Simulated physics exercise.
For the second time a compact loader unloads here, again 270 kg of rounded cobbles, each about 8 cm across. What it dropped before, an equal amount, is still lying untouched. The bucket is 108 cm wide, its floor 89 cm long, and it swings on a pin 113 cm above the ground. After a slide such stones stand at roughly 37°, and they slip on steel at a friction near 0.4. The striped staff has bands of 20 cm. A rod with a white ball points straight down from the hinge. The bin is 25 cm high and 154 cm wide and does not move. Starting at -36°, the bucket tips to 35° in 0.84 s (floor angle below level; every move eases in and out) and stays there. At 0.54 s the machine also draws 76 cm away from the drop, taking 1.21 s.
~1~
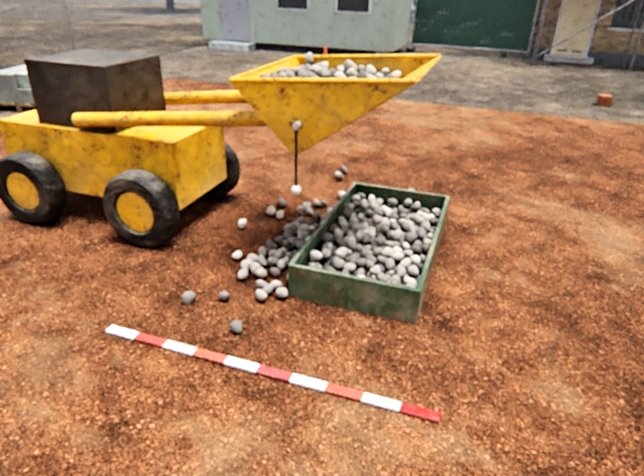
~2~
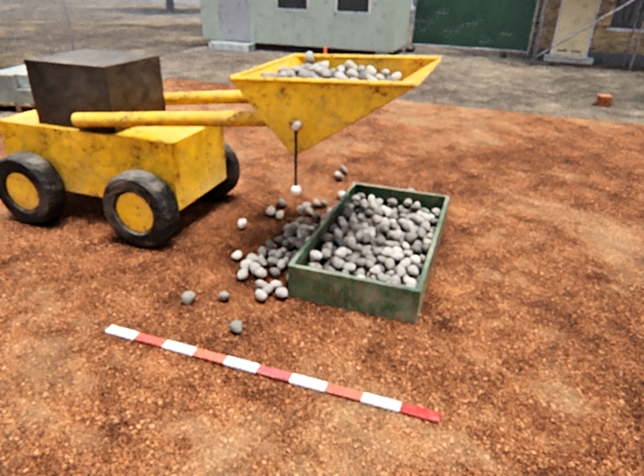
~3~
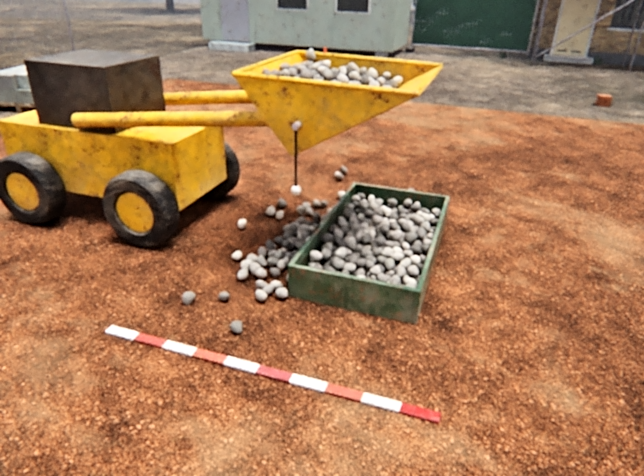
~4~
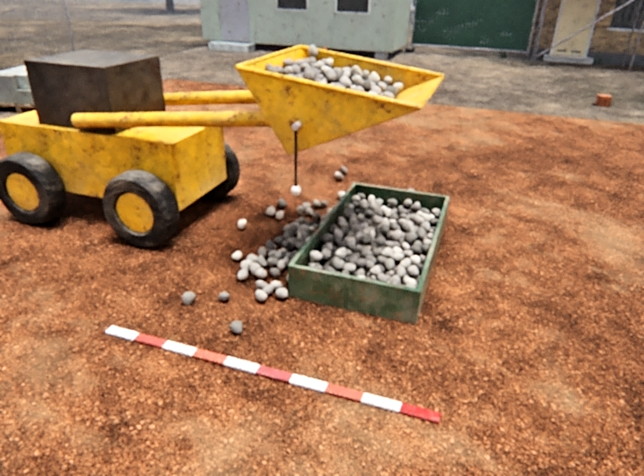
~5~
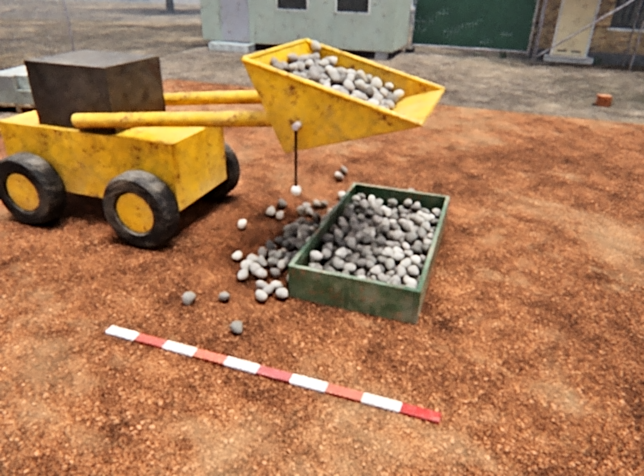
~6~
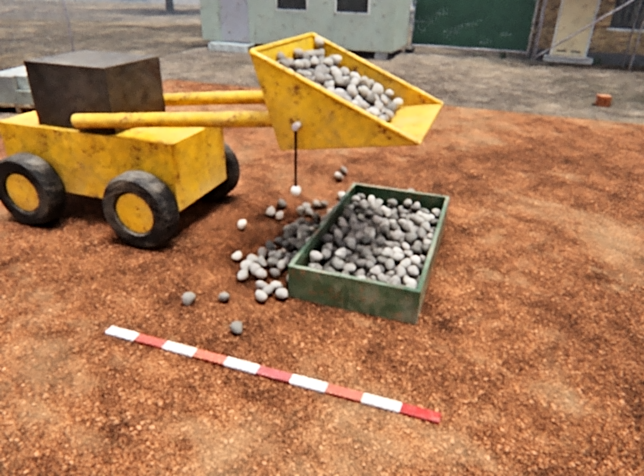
In a yard of reddish gravel, a yellow loader holds its raised bucket of rounded grey stones near a partly filled green bin, then slowly tilts the bucket's front edge downward while the stones beside the bin lie still.
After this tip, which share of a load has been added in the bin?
Some 91 per cent is added.
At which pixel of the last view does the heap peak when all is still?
Around (375, 213).
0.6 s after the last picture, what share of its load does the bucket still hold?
About 75 per cent.
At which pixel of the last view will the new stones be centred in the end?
Around (379, 230).
Then, 0.3 s after the last picture the floor is at 24°; in per cent of one load, 100 in the bucket, 24 short of the bin, 76 in the bin; the foremost stones are at (429, 244).
Then, 0.6 s after the last picture the floor is at 35°; in per cent of one load, 76 in the bucket, 24 short of the bin, 100 in the bin; the foremost stones are at (429, 244).
Then, 1.9 s after the last picture the floor is at 35°; in per cent of one load, 0 in the bucket, 28 short of the bin, 167 in the bin, 6 beside or beyond the bin; the foremost stones are at (525, 296).
Then, 4.3 s after the last picture the floor is at 35°; in per cent of one load, 0 in the bucket, 28 short of the bin, 167 in the bin, 6 beside or beyond the bin; the foremost stones are at (525, 296). Net gain in the bin, 91.
